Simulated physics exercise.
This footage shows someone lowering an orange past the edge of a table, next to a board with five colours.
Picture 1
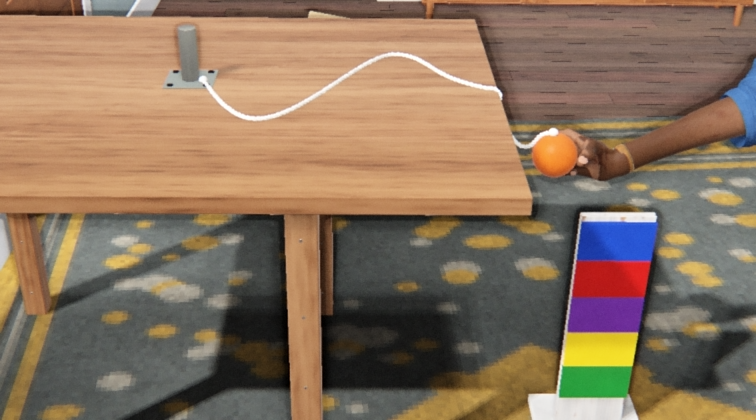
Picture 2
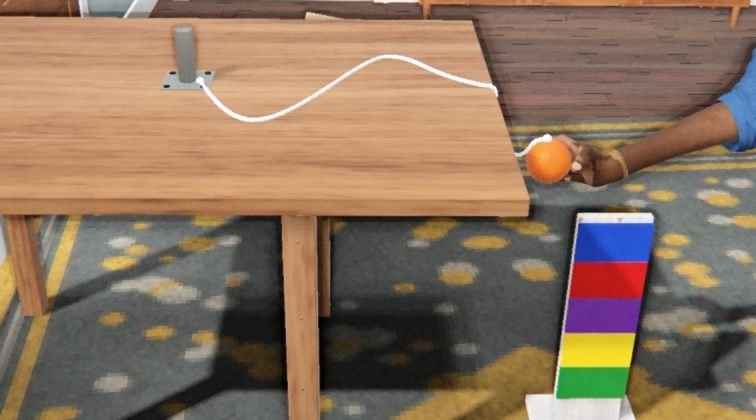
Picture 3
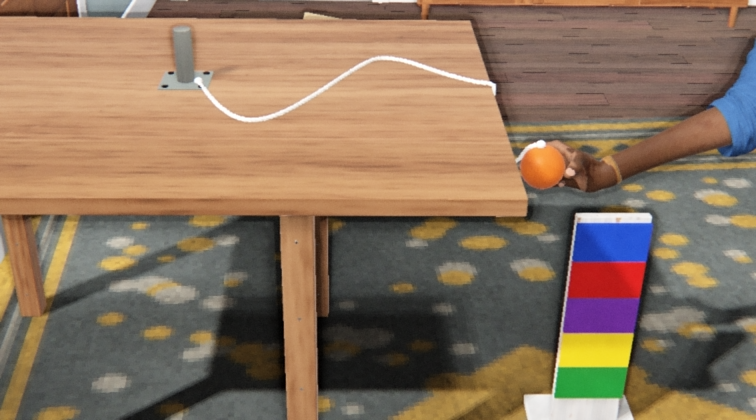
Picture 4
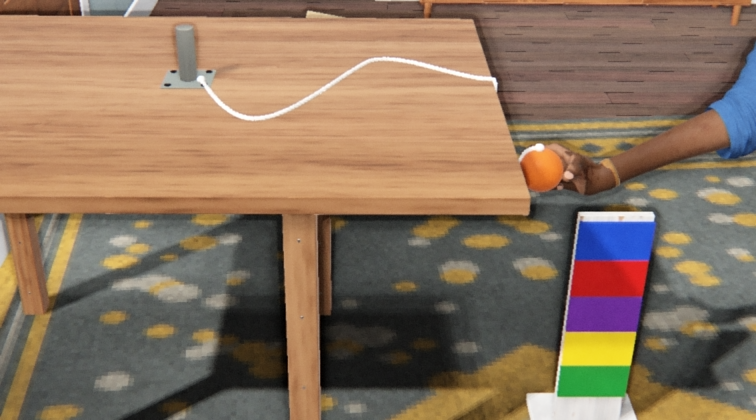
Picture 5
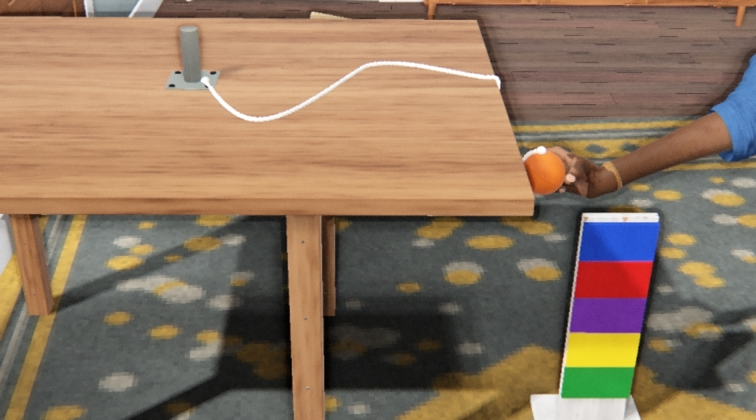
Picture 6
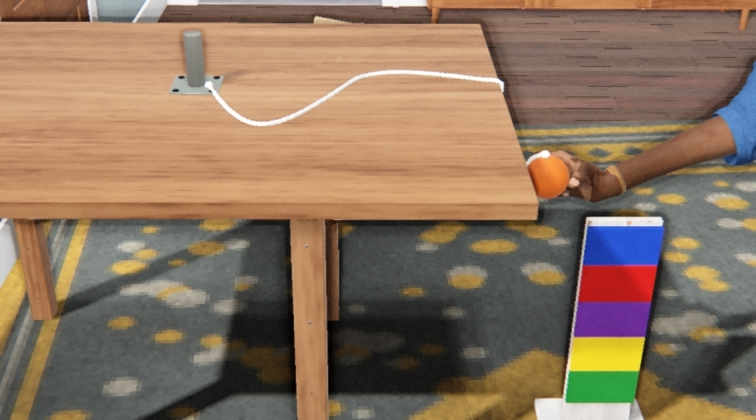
The footage shows a hand holding an orange ball beside a wooden table, shifting it slightly down and left toward the table's edge, while a white cord attached to a metal post lies curved across the tabletop above a multicoloured striped board.
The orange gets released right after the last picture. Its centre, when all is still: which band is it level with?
It is level with the green band.
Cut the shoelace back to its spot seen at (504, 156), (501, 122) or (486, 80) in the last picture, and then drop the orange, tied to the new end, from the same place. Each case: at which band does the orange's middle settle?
Purple; red; blue.
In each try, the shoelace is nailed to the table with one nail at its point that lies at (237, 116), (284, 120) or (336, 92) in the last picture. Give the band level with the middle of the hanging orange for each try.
Try one: Yellow. Try two: Yellow. Try three: Purple.
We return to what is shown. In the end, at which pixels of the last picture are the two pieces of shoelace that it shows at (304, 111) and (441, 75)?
First one close to (376, 95), second close to (502, 165).
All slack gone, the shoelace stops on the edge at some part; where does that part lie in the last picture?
Answer: The point at (382, 73).
A little later, orange near (527, 354); level with yellow.
Next, orange near (460, 358); level with green.
Later still, orange near (493, 369); level with green.
When it is over, orange near (481, 374); level with green. Its middle rests at the green band.
